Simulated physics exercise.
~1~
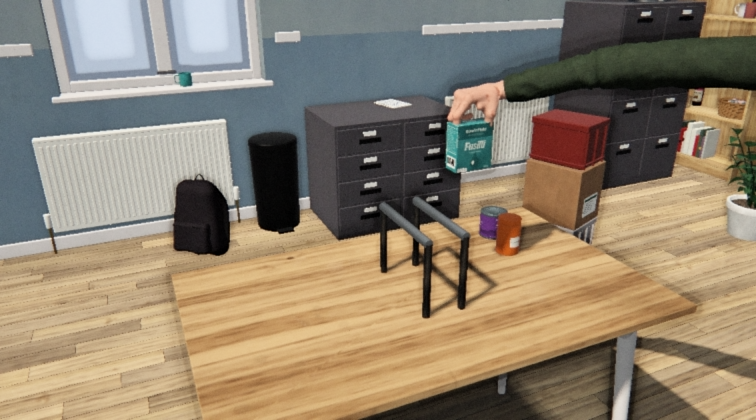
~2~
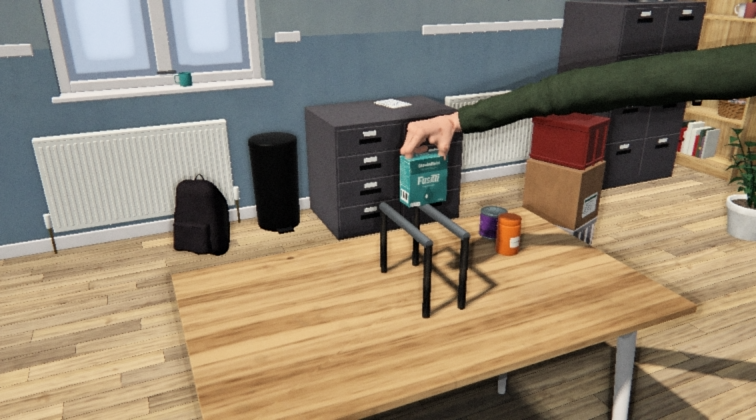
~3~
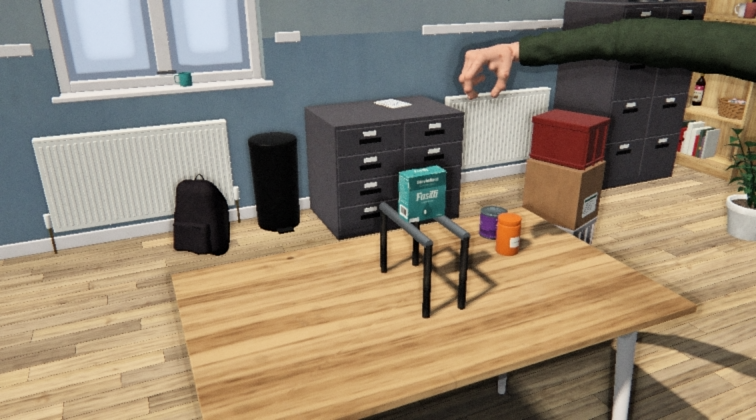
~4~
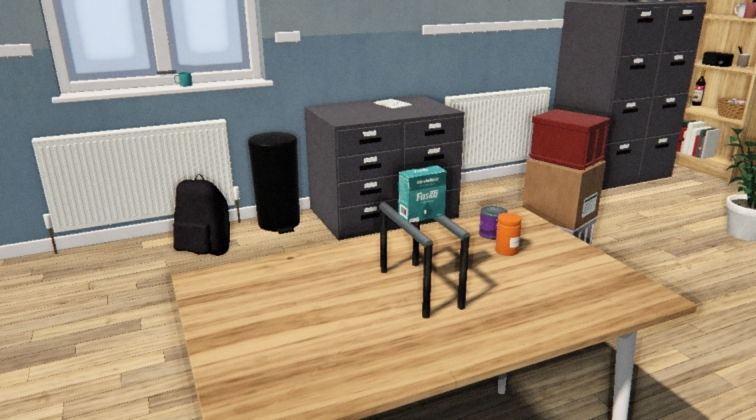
In this clip, a hand carries a turquoise packet left and down onto two parallel black rails on a wooden table, then lets go and withdraws. The packet settles slightly and stays upright, lodged on the rails, while the purple tin and orange jar nearby remain in place.
